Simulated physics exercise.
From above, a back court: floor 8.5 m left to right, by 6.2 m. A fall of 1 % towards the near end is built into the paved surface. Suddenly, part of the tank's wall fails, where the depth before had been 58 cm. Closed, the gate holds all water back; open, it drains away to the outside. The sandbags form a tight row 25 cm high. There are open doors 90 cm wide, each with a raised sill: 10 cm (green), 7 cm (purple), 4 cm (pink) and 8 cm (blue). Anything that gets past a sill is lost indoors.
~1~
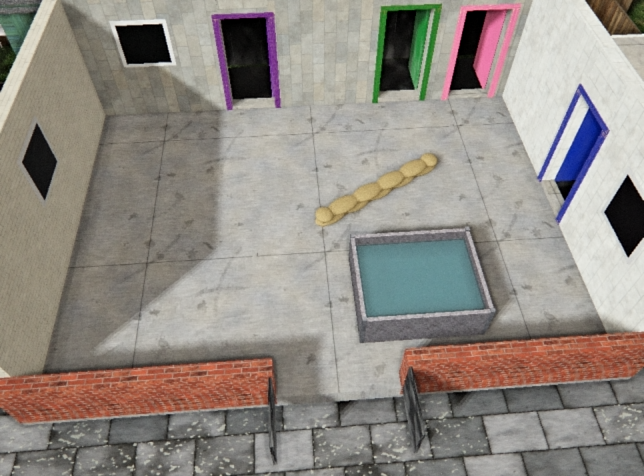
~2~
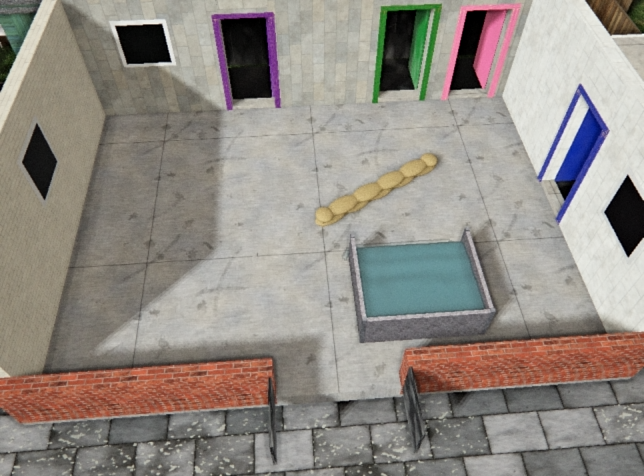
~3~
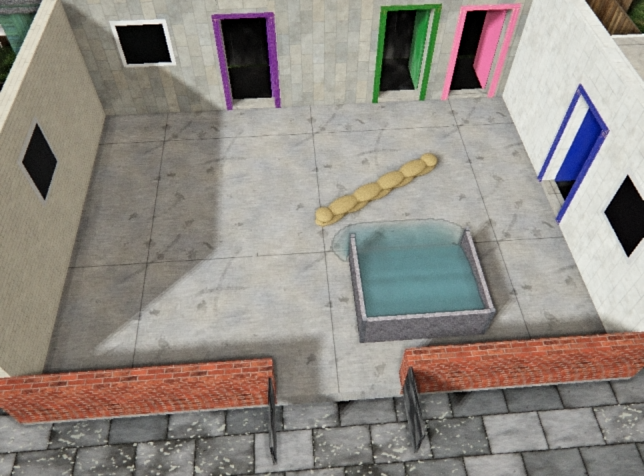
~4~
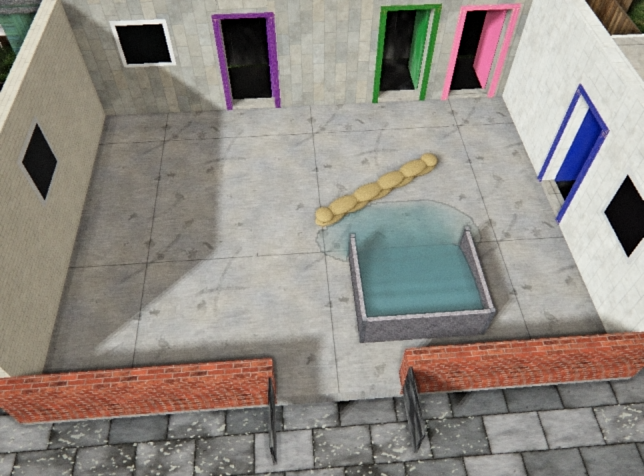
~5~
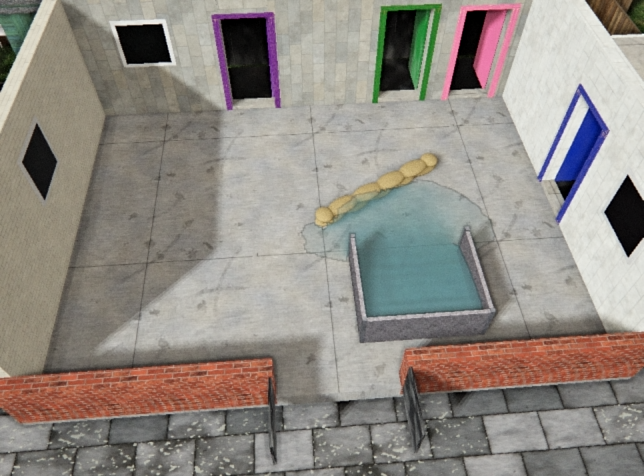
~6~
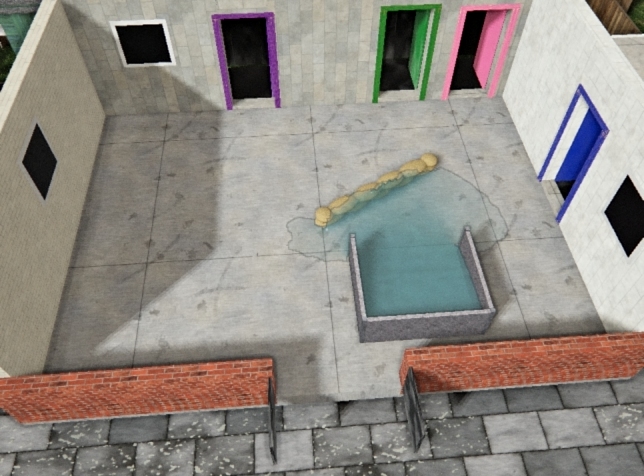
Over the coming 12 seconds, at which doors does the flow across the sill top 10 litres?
In order: Green door: Short; purple door: Short; pink door: Surplus; blue door: Surplus.
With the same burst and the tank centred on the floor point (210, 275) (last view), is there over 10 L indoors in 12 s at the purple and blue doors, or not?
Checking the limit: The purple door is beyond it and the blue door is within it.
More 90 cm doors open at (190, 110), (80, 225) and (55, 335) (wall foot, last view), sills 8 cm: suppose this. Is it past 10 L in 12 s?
Taking them in order, the first gets too little, the second too little and the third too little.
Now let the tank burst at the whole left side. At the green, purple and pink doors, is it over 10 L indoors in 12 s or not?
Then green does not exceed it, purple does not exceed it, pink does not exceed it.
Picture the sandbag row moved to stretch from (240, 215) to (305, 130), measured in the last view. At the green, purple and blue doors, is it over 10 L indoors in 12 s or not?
Then the green door is too much, the purple door is fine, and the blue door is fine.
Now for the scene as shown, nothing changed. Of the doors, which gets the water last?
That would be the purple door.
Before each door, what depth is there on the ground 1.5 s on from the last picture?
Green 0 cm, purple 0 cm, pink 3 cm, blue 9 cm.
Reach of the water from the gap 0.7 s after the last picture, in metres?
That's near 3.6 m in a straight line.
Then, 0.7 s after the last picture water covers 15 % of the floor and is deepest (36 cm) near (389, 196); green door not reached, purple door not reached, pink door not reached, blue door not reached.
Then, 1.5 s after the last picture water covers 30 % of the floor and is deepest (28 cm) near (532, 167); green door not reached, purple door not reached, pink door 3 cm at the sill, 0 L in, blue door 9 cm at the sill, 0 L in.
Then, 2.8 s after the last picture water covers 40 % of the floor and is deepest (18 cm) near (506, 107); green door 6 cm at the sill, 0 L in, purple door not reached, pink door 13 cm at the sill, 38 L in, blue door 17 cm at the sill, 49 L in.
Then, 6.3 s after the last picture water covers 60 % of the floor and is deepest (9 cm) near (615, 356); green door 3 cm at the sill, 0 L in, purple door 2 cm at the sill, 0 L in, pink door 5 cm at the sill, 105 L in, blue door 5 cm at the sill, 79 L in.
Then, 11.3 s after the last picture water covers 75 % of the floor and is deepest (6 cm) near (580, 358); green door 1 cm at the sill, 0 L in, purple door 1 cm at the sill, 0 L in, pink door 1 cm at the sill, 106 L in, blue door 4 cm at the sill, 79 L in.
